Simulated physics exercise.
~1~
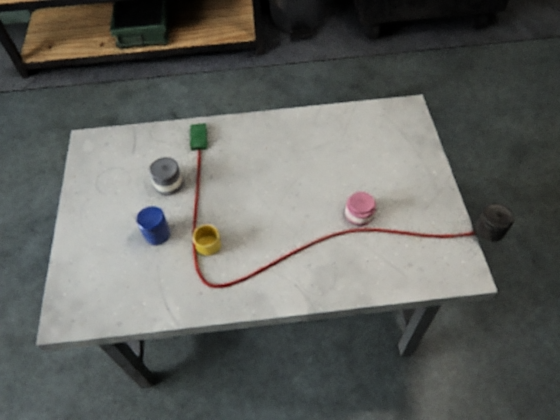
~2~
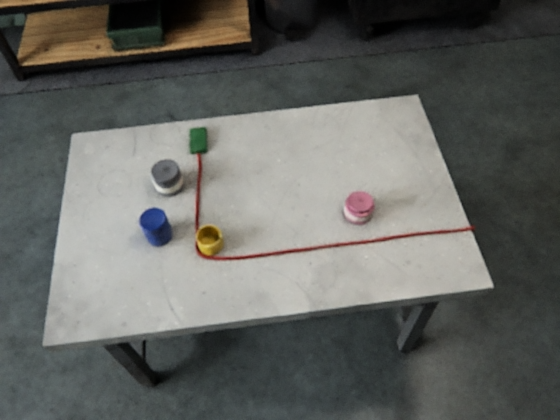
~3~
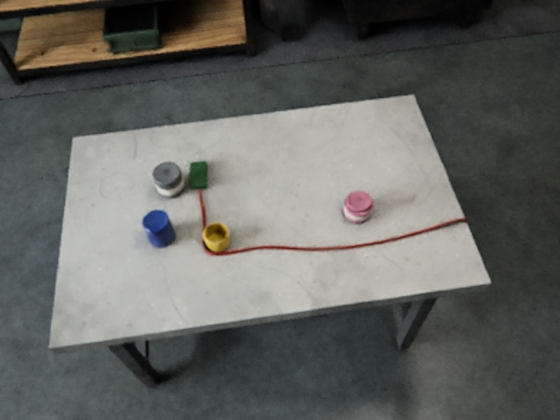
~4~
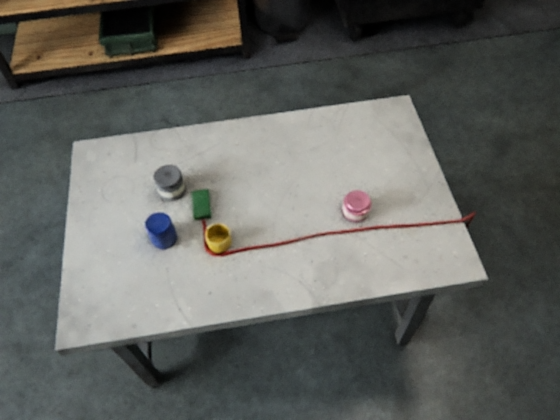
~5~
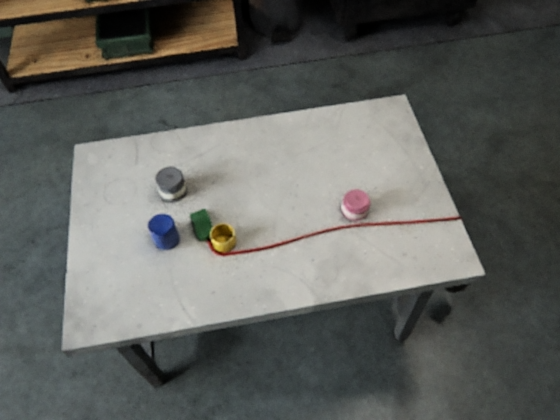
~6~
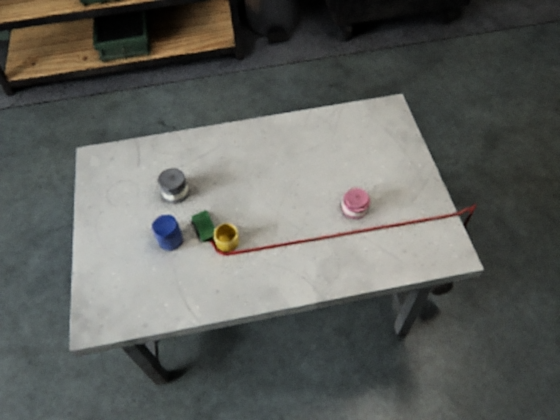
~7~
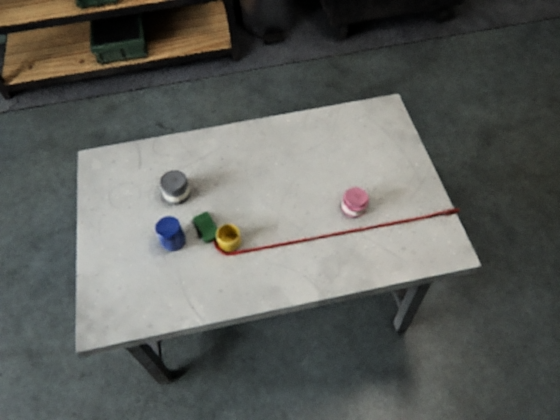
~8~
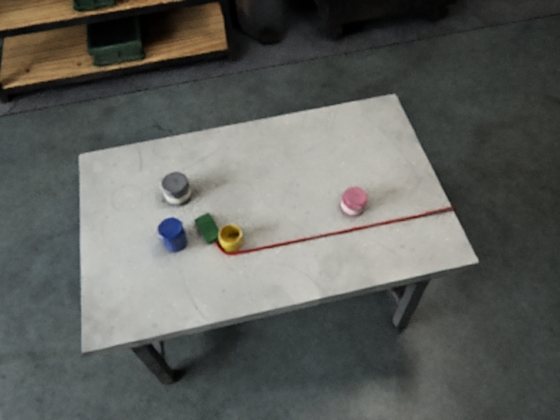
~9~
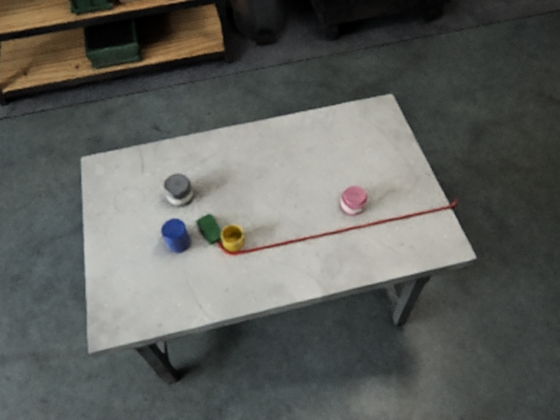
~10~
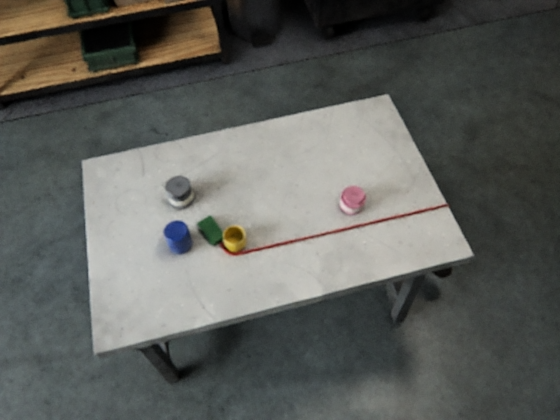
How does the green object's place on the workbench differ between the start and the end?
At the start it sits near the back edge of the workbench, beyond the grey canister. By the end it is much nearer the front, between the blue tub and the yellow mug.
In this clip, a dark object drops off the right edge of a workbench, and the red cable running round a yellow mug pulls a green object toward the mug. The green object ends up between the blue tub and the mug, which stays on top with the pink jar.
